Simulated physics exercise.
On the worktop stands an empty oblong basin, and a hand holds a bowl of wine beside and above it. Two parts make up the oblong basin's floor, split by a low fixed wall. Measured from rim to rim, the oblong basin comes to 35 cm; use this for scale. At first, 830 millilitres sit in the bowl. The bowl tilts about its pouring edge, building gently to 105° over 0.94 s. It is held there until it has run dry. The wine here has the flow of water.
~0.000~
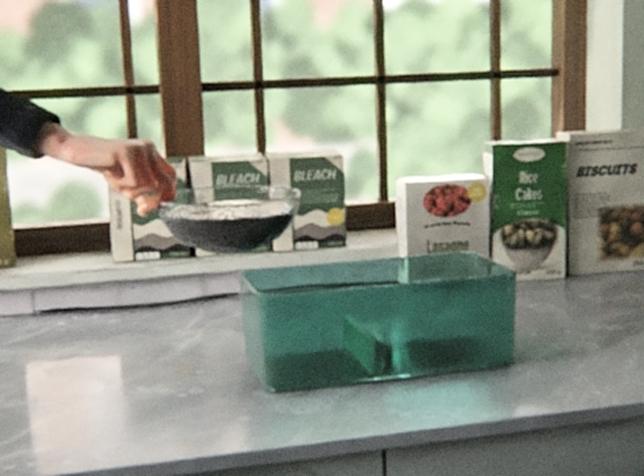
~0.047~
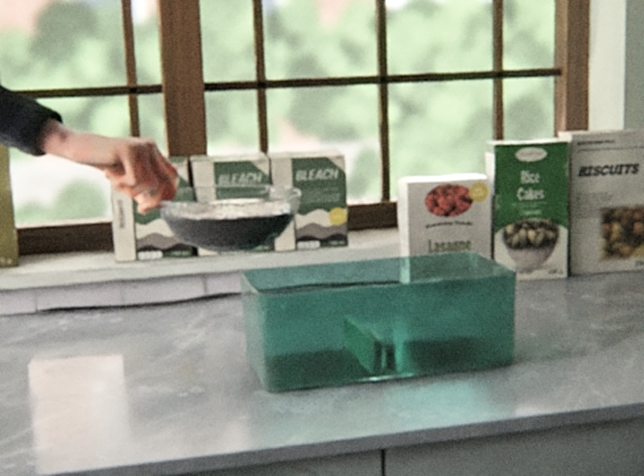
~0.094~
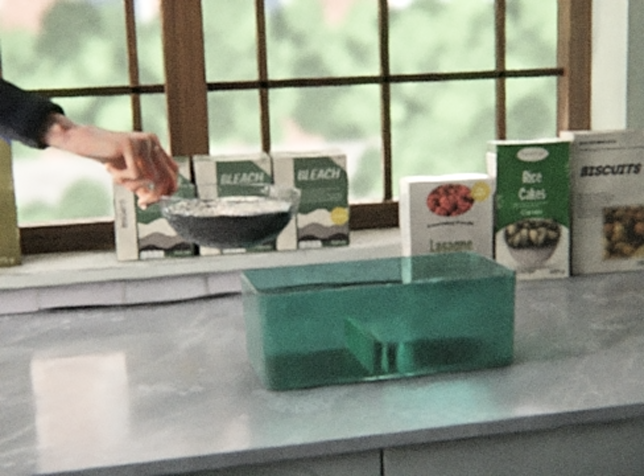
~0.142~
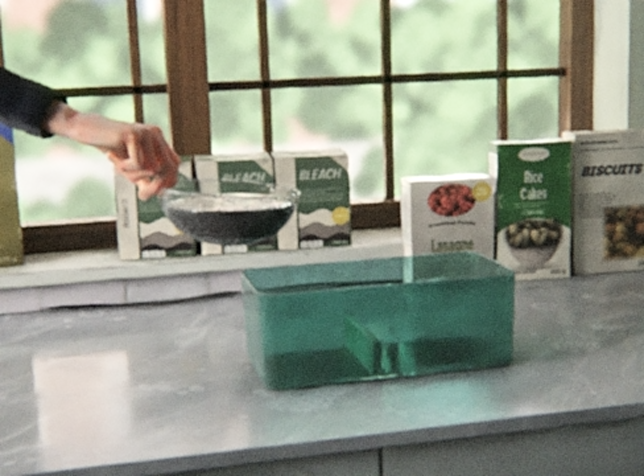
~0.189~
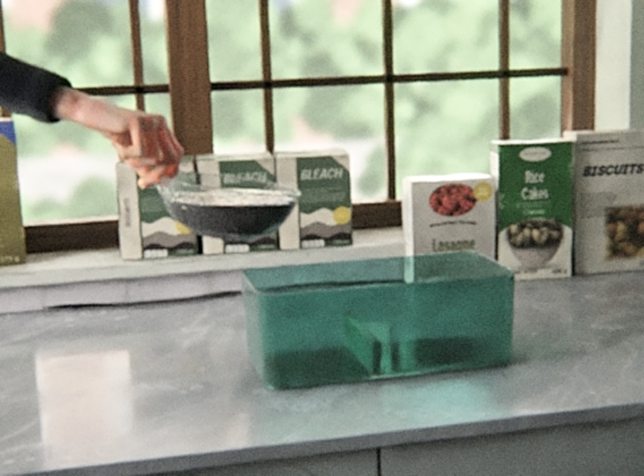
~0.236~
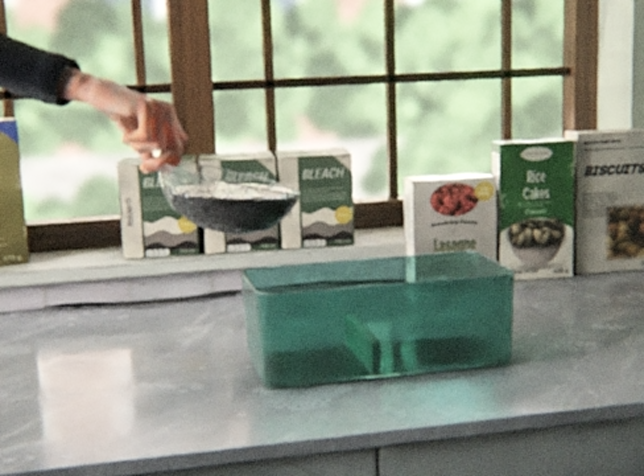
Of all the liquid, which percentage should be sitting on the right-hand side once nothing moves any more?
Around 86 per cent should be sitting there.
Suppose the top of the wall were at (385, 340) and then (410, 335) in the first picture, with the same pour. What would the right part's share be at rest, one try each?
First 60, then 20 per cent.
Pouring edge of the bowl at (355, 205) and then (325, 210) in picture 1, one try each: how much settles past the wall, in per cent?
Near 95 in a hundred on the first go and near 90 in a hundred on the second.
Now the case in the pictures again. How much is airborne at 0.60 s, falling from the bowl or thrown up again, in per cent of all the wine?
Some 52 per cent, I reckon.
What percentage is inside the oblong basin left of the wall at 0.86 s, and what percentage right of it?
Lab note: Left near 9 %, right near 84.
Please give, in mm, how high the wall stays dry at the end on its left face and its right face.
About 44 mm left, about 24 mm right.
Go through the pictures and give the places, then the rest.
In the first frame, it leans 0°; its right rim is at (298, 192); the wine meets the walls at (162, 214) and (293, 205); the oblong basin's rim runs from (248, 285) to (495, 263); the wall's top is at (361, 329).
In the second frame, it leans 1°; its right rim is at (298, 192); the wine meets the walls at (163, 213) and (293, 205).
In the third frame, it leans 3°; its right rim is at (298, 192); the wine meets the walls at (164, 210) and (293, 203).
In the fourth frame, it leans 6°; its right rim is at (298, 192); the wine meets the walls at (164, 206) and (293, 200).
In the fifth frame, it leans 10°; its right rim is at (298, 192); the wine meets the walls at (165, 199) and (293, 196).
In the sixth frame, it leans 16°; its right rim is at (298, 192); the wine meets the walls at (167, 192) and (295, 191).
By 0.60 s the tilt is 74° and 35 per cent is still to pour, 6 is left of the wall and 7 right of it.
By 0.86 s the tilt is 103° and 0 per cent is still to pour, 9 is left of the wall and 85 right of it.
By 1.14 s the tilt is 105° and 0 per cent is still to pour, 13 is left of the wall and 86 right of it.
By 1.44 s the tilt is 105° and 0 per cent is still to pour, 13 is left of the wall and 86 right of it.
At rest 13 per cent lies left of the wall, 86 right of it and 1 outside.
